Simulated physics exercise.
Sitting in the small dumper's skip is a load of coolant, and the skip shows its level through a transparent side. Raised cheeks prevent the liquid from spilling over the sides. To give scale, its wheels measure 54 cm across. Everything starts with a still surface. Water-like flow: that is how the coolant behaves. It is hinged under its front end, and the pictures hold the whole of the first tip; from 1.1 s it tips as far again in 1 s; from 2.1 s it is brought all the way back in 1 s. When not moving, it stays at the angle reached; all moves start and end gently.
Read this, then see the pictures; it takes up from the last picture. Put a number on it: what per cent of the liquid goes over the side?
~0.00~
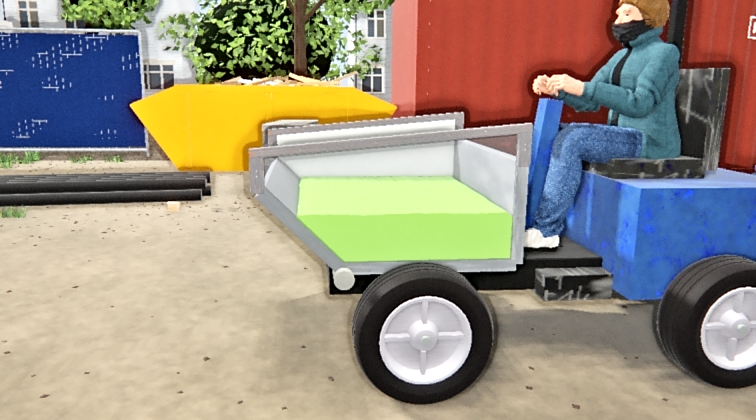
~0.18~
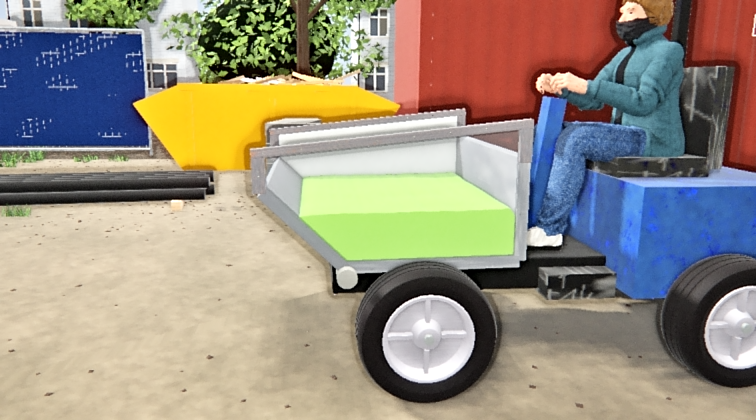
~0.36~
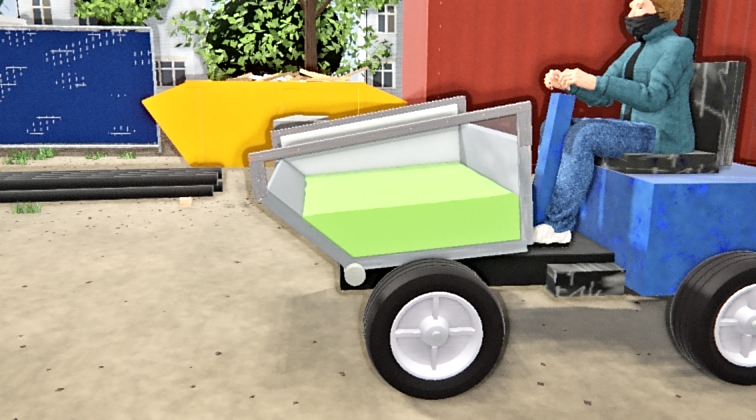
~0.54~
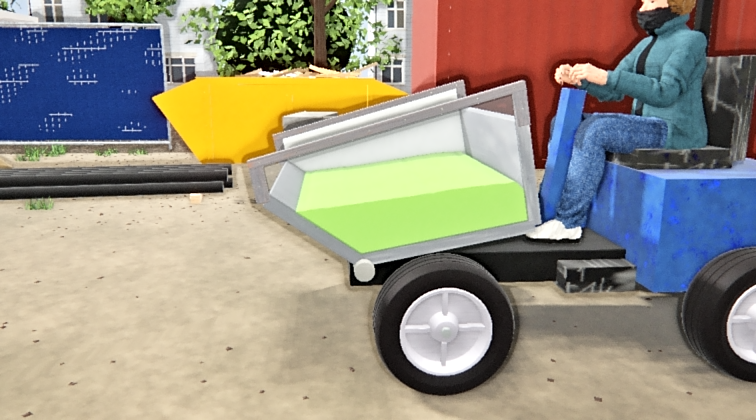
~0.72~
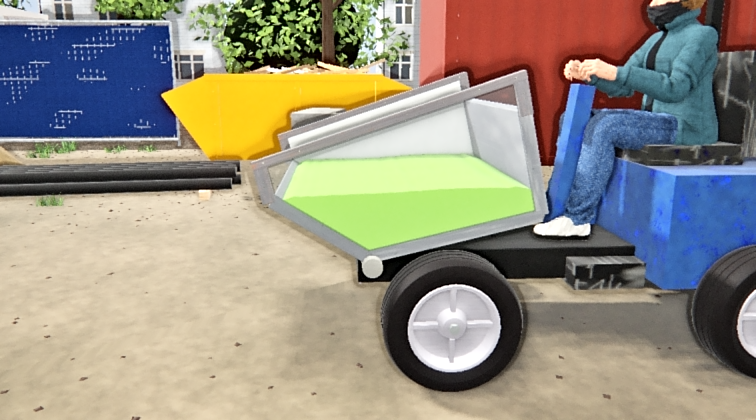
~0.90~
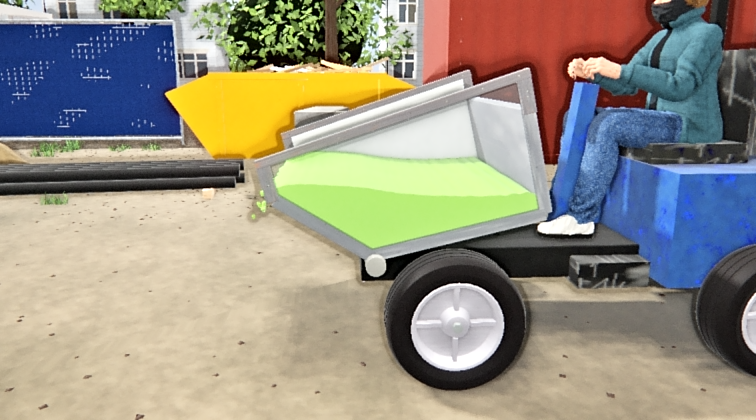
Close to 53 per cent goes over.
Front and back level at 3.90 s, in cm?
At the front the surface is at 10 cm, while at the back it is at 10 cm.
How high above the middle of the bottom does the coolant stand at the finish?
About 8 cm.
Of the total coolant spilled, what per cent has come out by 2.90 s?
Some 100 percent has come out by that time.
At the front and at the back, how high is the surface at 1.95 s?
Approx. 20 cm front, approx. 6 cm back.
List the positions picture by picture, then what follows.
In the first picture, level at the front (357, 216); level at the back (496, 214); the lip is at (264, 188); the front is on the left; a wheel hub at (428, 346).
In the second picture, level at the front (359, 215); level at the back (498, 211).
In the third picture, level at the front (362, 210); level at the back (502, 197); tilt 5° forwards.
In the fourth picture, level at the front (366, 204); level at the back (505, 185); tilt 11° forwards.
In the fifth picture, level at the front (370, 196); level at the back (513, 188); tilt 13° forwards.
In the sixth picture, level at the front (372, 190); level at the back (518, 194); tilt 13° forwards; the lip is at (278, 195); coolant has begun to come out; a wheel hub at (460, 332).
By 1.95 s the skip is at 26° forwards, the surface stands 20 cm on the front, 6 cm on the back; the loss stands at 18 per cent, over the front.
By 2.90 s the skip is at 1° forwards, the surface stands 15 cm on the front, 0 cm on the back; the loss stands at 52 per cent, over the front.
By 3.90 s the surface stands 10 cm on the front, 10 cm on the back; the loss stands at 52 per cent, over the front.
By 5.99 s the loss stands at 53 per cent, over the front, 79 of 149 litres.
